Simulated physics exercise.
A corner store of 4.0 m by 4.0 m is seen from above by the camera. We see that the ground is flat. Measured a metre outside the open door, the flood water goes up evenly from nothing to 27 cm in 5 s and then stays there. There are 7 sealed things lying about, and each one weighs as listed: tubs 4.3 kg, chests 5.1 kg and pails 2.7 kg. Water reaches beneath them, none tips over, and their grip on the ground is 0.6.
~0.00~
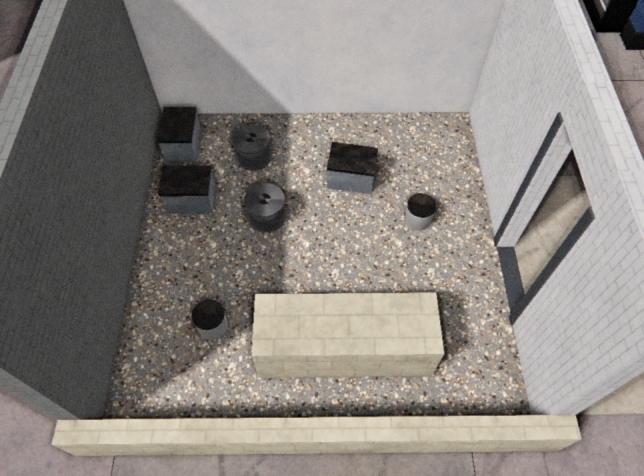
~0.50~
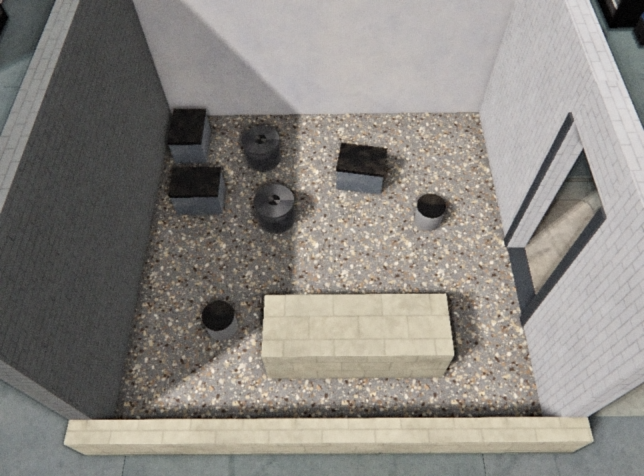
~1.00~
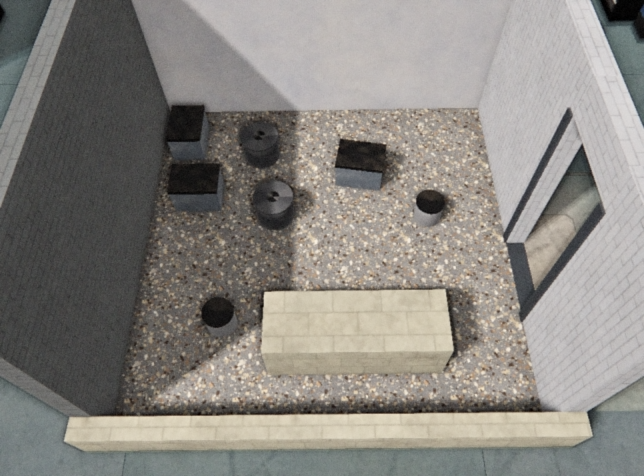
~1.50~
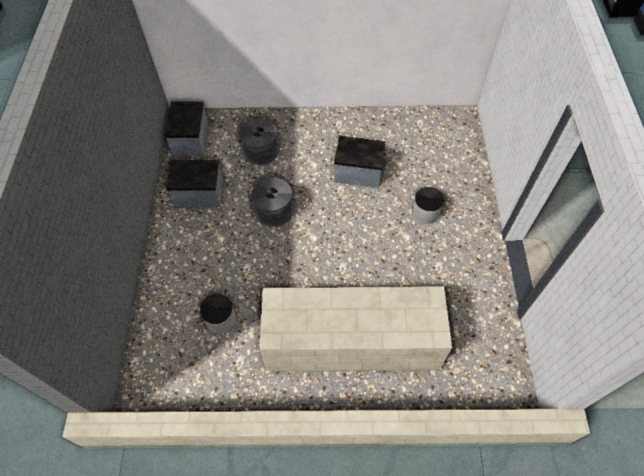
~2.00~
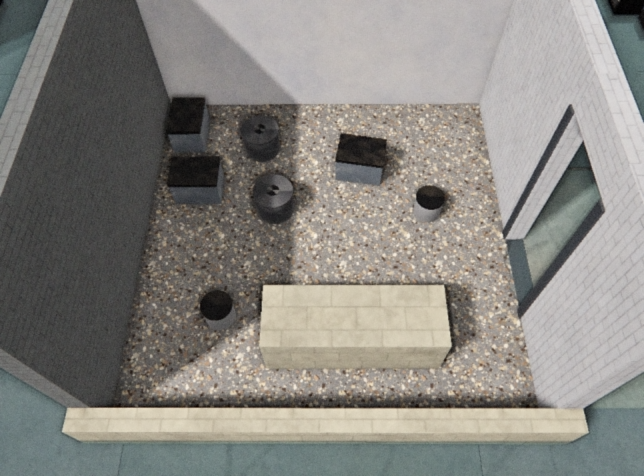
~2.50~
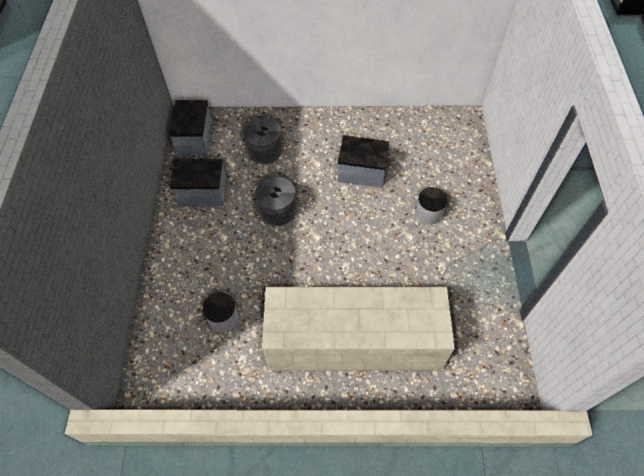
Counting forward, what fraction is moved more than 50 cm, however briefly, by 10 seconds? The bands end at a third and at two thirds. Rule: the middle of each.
Most likely a clear majority gets moved that far.
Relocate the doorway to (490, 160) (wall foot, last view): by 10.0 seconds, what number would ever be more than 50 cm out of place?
Then 7 of them would.
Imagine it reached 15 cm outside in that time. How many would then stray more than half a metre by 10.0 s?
The count would be 1.
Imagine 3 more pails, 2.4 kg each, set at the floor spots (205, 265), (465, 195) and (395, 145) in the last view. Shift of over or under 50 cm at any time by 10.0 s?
In order: Above the mark, below the mark, below the mark.
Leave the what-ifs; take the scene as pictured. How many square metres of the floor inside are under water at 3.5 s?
Somewhere around 2.5 m2, roughly.
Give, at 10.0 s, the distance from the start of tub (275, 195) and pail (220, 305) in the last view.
Net displacement, in order: 100 cm; 30 cm.
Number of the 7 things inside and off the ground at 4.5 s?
Just then, the number is 0.
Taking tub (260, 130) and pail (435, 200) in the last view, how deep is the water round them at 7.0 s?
About 3 and 2 cm.
After 3.5 s 0 of 7 are over 50 cm from their spots; 0 afloat.
After 4.5 s 0 of 7 are over 50 cm from their spots; 0 afloat.
After 7.0 s 2 of 7 are over 50 cm from their spots; 2 afloat.
After 10.0 s 6 of 7 are over 50 cm from their spots, and 6 have been at some point; 7 afloat.
